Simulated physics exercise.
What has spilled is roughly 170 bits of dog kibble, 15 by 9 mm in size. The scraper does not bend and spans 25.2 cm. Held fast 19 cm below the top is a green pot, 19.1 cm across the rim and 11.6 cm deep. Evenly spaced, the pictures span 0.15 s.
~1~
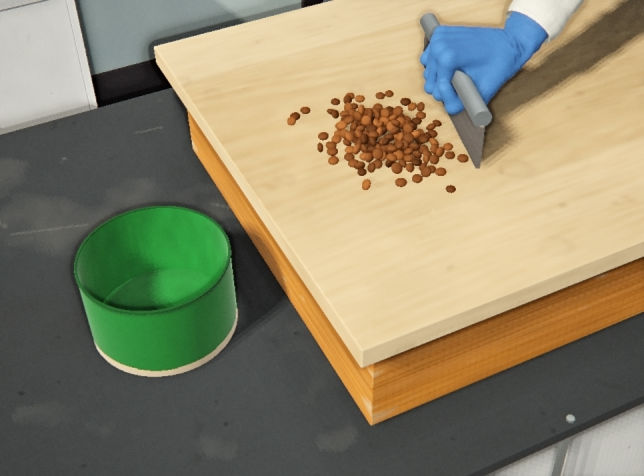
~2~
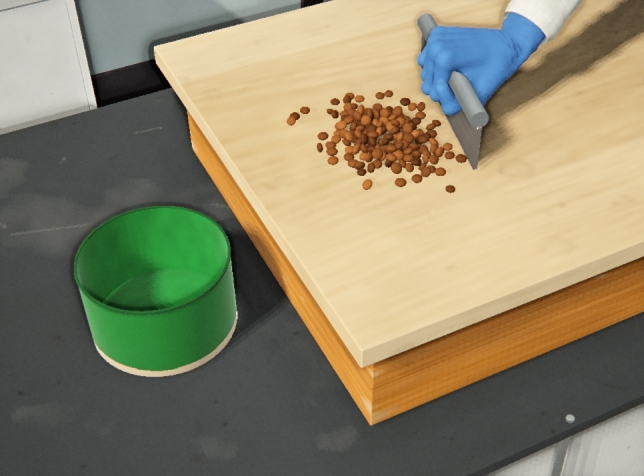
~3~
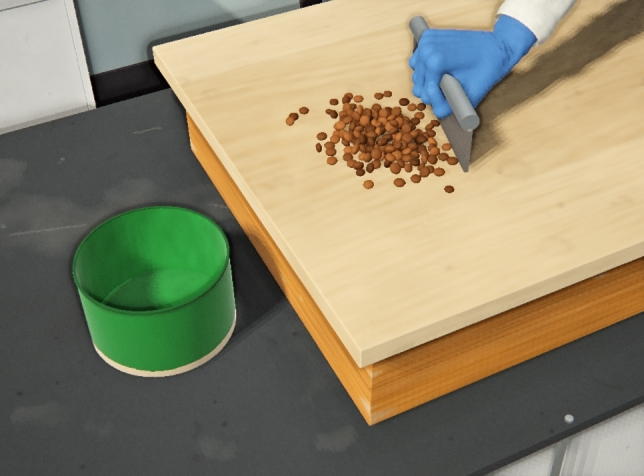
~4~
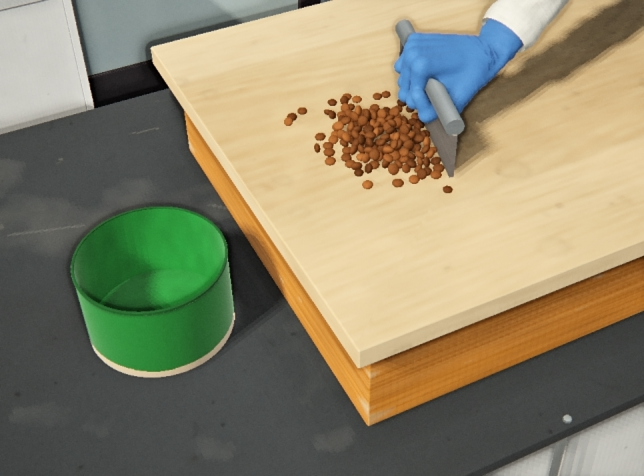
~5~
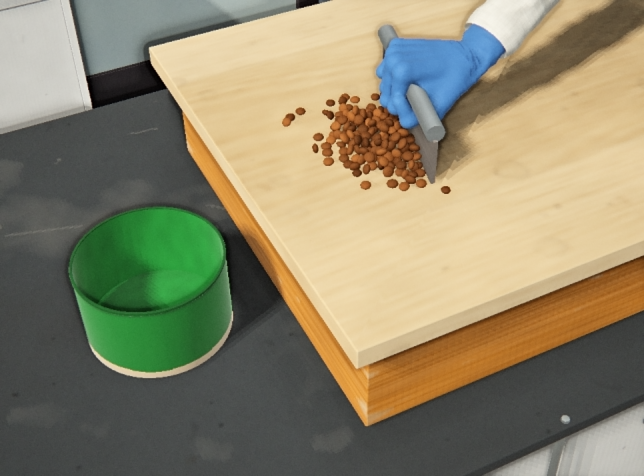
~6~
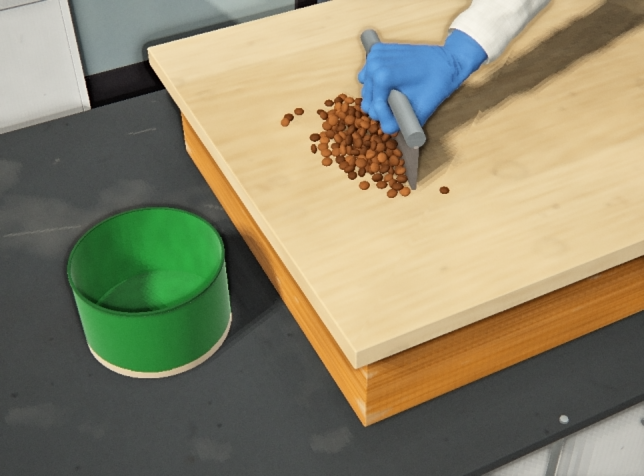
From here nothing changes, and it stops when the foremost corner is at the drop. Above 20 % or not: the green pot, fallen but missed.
Green pot: Above; fallen but missed: Above.
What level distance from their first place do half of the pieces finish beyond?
About 30 cm.
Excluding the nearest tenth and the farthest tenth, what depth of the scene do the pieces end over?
That comes to roughly 26 cm.
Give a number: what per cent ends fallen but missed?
About 35 per cent.
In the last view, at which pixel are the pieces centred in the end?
Around (182, 296).
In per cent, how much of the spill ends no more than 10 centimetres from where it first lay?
0 per cent or thereabouts.
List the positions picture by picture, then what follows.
The first picture shows scraper from (481, 133) to (427, 34); moved 0.0 cm; 0 pieces shifted; middle of the spill at (380, 132); green pot at (153, 256).
The second picture shows scraper from (478, 134) to (425, 34); moved 0.4 cm; 0 pieces shifted; middle of the spill at (379, 132).
The third picture shows scraper from (469, 137) to (416, 37); moved 1.6 cm; 4 pieces shifted; middle of the spill at (378, 132).
The fourth picture shows scraper from (454, 142) to (403, 40); moved 3.5 cm; 25 pieces shifted; middle of the spill at (376, 133).
The fifth picture shows scraper from (434, 148) to (386, 45); moved 6.0 cm; 107 pieces shifted; middle of the spill at (371, 133).
The sixth picture shows scraper from (415, 154) to (369, 50); moved 8.5 cm; 161 pieces shifted; middle of the spill at (363, 133); green pot at (146, 257).
Then, 0.16 s after the last picture, scraper 22 cm from its start, spill 21 cm wide; still on top 100 %.
Then, 0.34 s after the last picture, scraper 27 cm from its start, spill 24 cm wide; green pot 30 %, off the edge, not caught 30 %, still on top 40 %.
Then, 0.47 s after the last picture, scraper 27 cm from its start, spill 28 cm wide; green pot 40 %, off the edge, not caught 35 %, still on top 25 %.
In the end, green pot 40 %, fallen but missed 35 %, still on top 25 %.
